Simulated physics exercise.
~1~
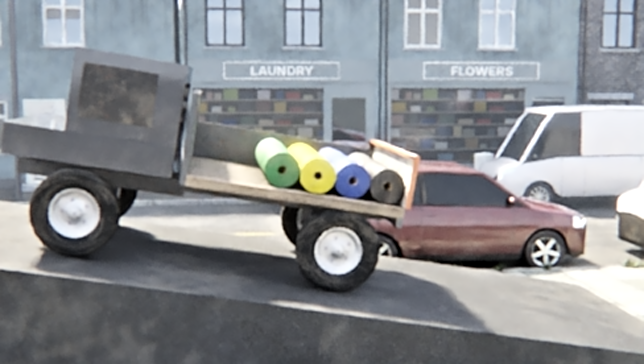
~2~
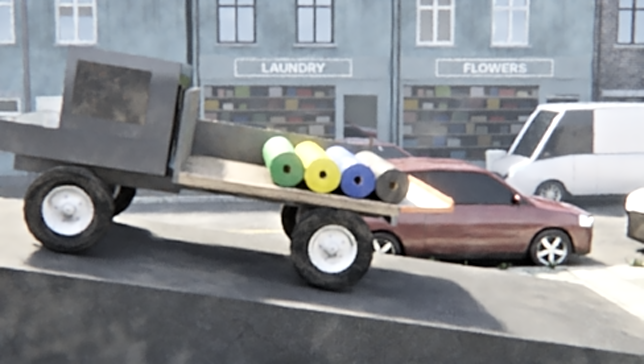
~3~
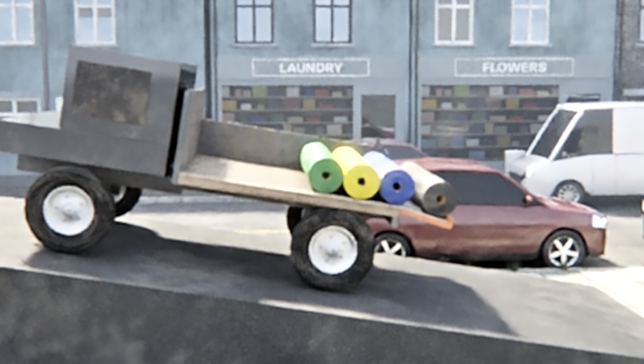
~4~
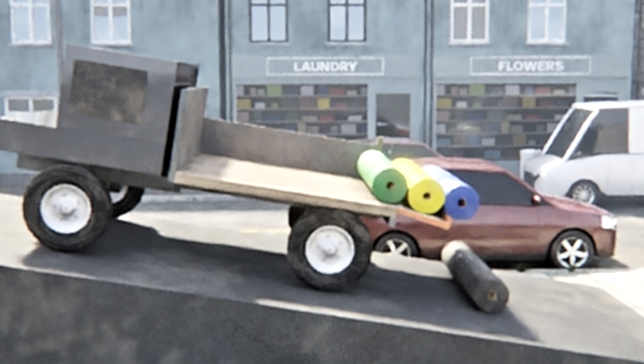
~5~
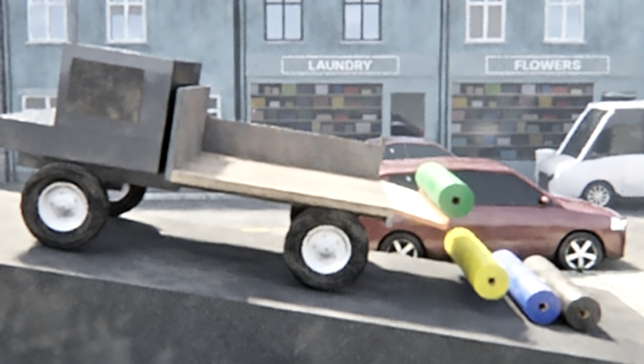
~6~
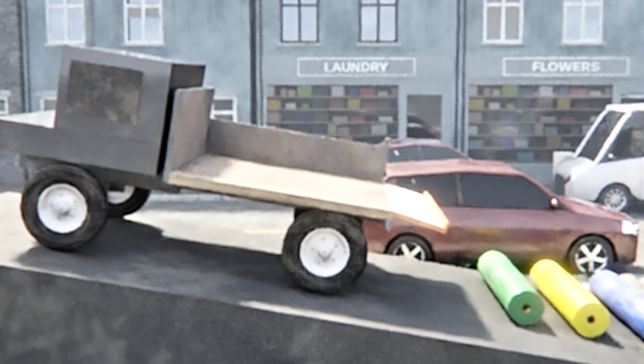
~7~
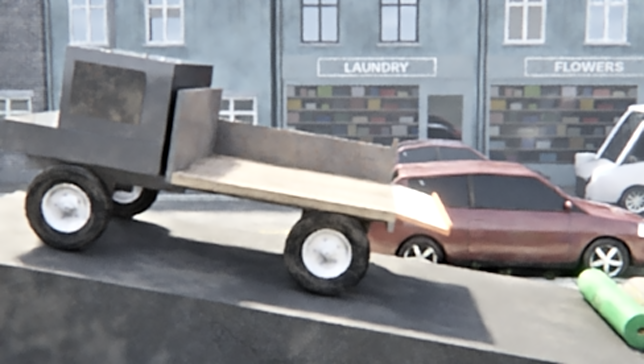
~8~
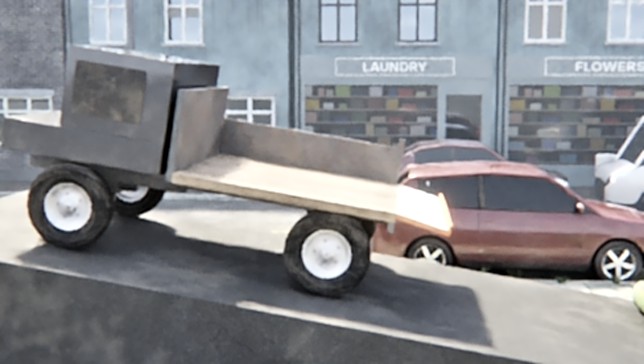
We see a flatbed pick-up parked on a slope as its tailgate drops and green, yellow, blue and dark rolls roll right, tumbling off the tail onto the ground. They continue downhill until nearly all are out of view, leaving the bed empty beside a red car.
